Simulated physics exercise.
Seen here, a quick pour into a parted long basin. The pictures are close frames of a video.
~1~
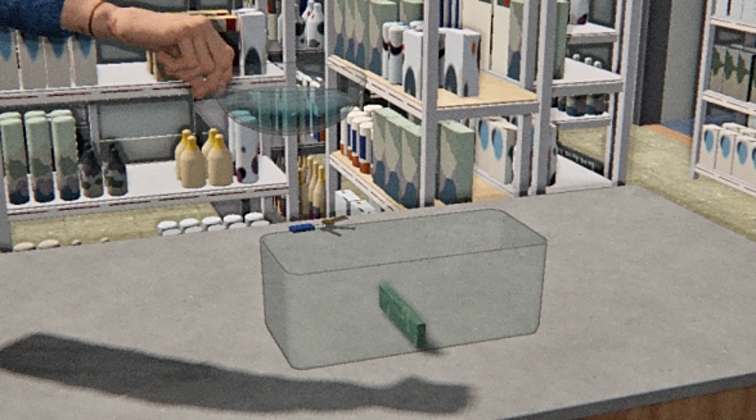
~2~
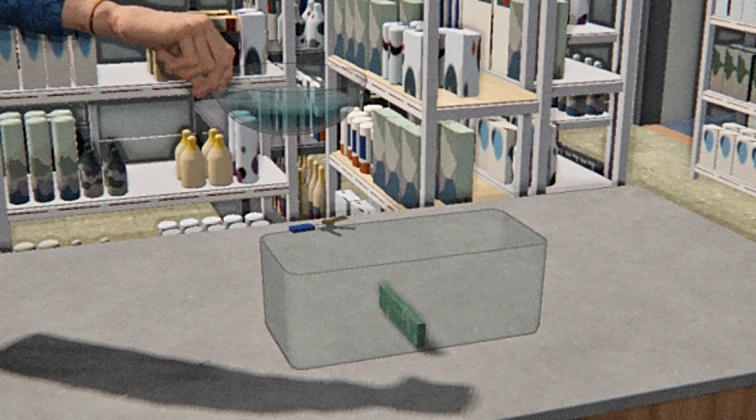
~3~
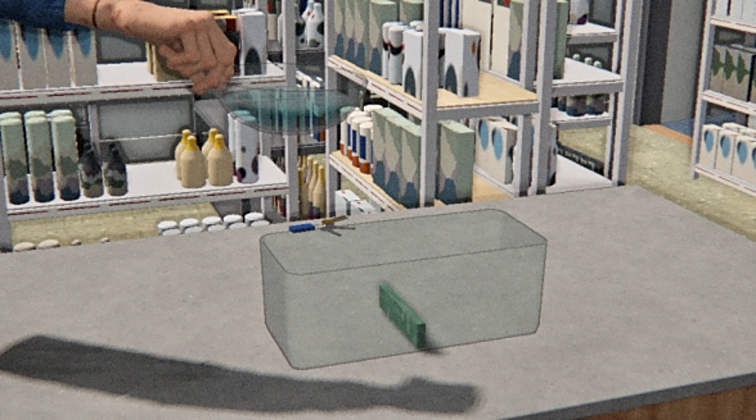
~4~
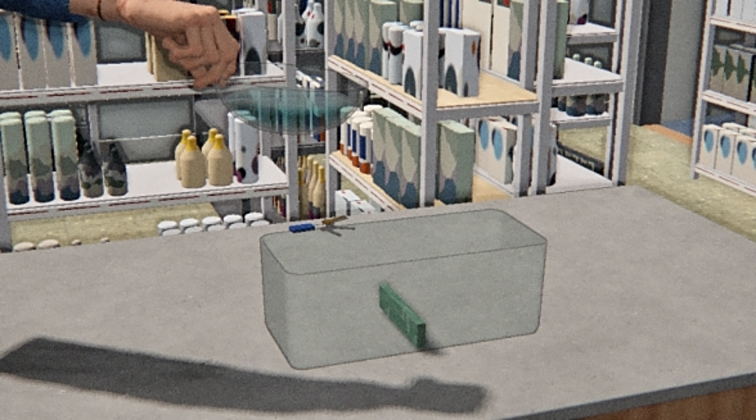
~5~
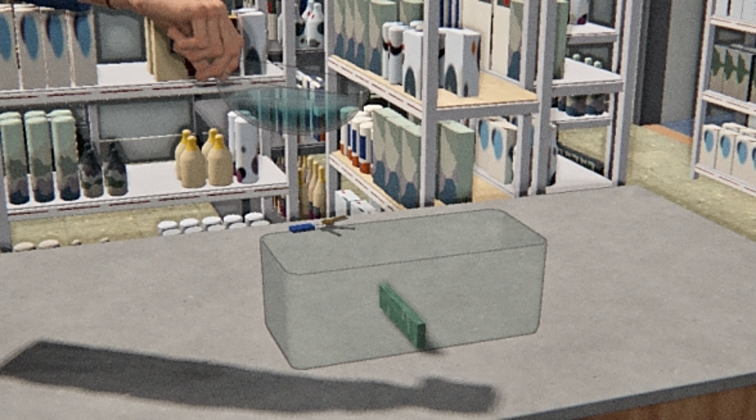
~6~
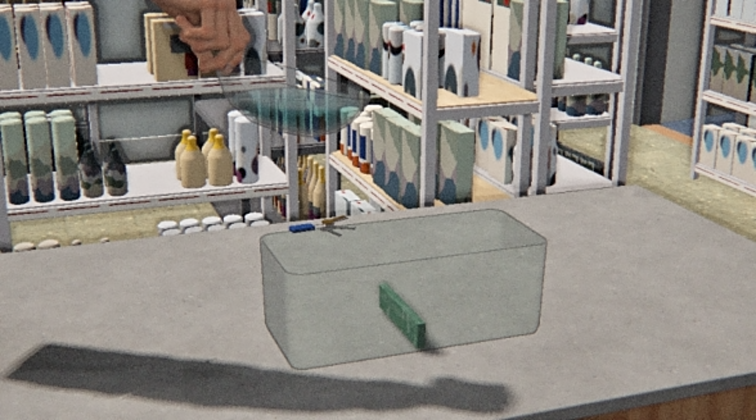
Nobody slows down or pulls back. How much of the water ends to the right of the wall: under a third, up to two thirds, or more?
The share right of the wall is from a third to two thirds.
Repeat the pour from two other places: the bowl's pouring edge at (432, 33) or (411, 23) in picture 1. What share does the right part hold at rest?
In turn 90 and 90 in a hundred.
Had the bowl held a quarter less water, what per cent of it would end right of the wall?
Some 35 per cent.
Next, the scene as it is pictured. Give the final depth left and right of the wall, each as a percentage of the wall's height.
Near 30 on the left, 30 on the right.
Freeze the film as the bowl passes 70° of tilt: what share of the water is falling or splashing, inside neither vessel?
It comes to 45 per cent or so.
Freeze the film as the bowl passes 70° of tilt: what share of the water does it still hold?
Roughly 25 in a hundred.
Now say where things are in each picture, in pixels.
It leans 0°; its right rim is at (362, 74); the water meets the walls at (222, 103) and (351, 94); the long basin's rim runs from (272, 256) to (524, 226); the wall's top is at (402, 304), in the first picture.
It leans 1°; its right rim is at (362, 75); the water meets the walls at (222, 102) and (351, 94), in the second picture.
It leans 3°; its right rim is at (363, 77); the water meets the walls at (223, 101) and (350, 96), in the third picture.
It leans 6°; its right rim is at (364, 81); the water meets the walls at (224, 100) and (352, 97), in the fourth picture.
It leans 10°; its right rim is at (364, 87); the water meets the walls at (227, 99) and (355, 98), in the fifth picture.
It leans 16°; its right rim is at (365, 95); the water meets the walls at (232, 100) and (358, 97), in the sixth picture.
A moment on, the bowl is tipped part way and 24 per cent is still to pour, 8 is left of the wall and 24 right of it.
Next, the bowl is tipped right over and 0 per cent is still to pour, 50 is left of the wall and 48 right of it.
Then the bowl is tipped right over and 0 per cent is still to pour, 49 is left of the wall and 50 right of it.
Later the bowl is tipped right over and 0 per cent is still to pour, 49 is left of the wall and 50 right of it.
At rest 49 per cent lies left of the wall, 50 right of it and 1 outside.
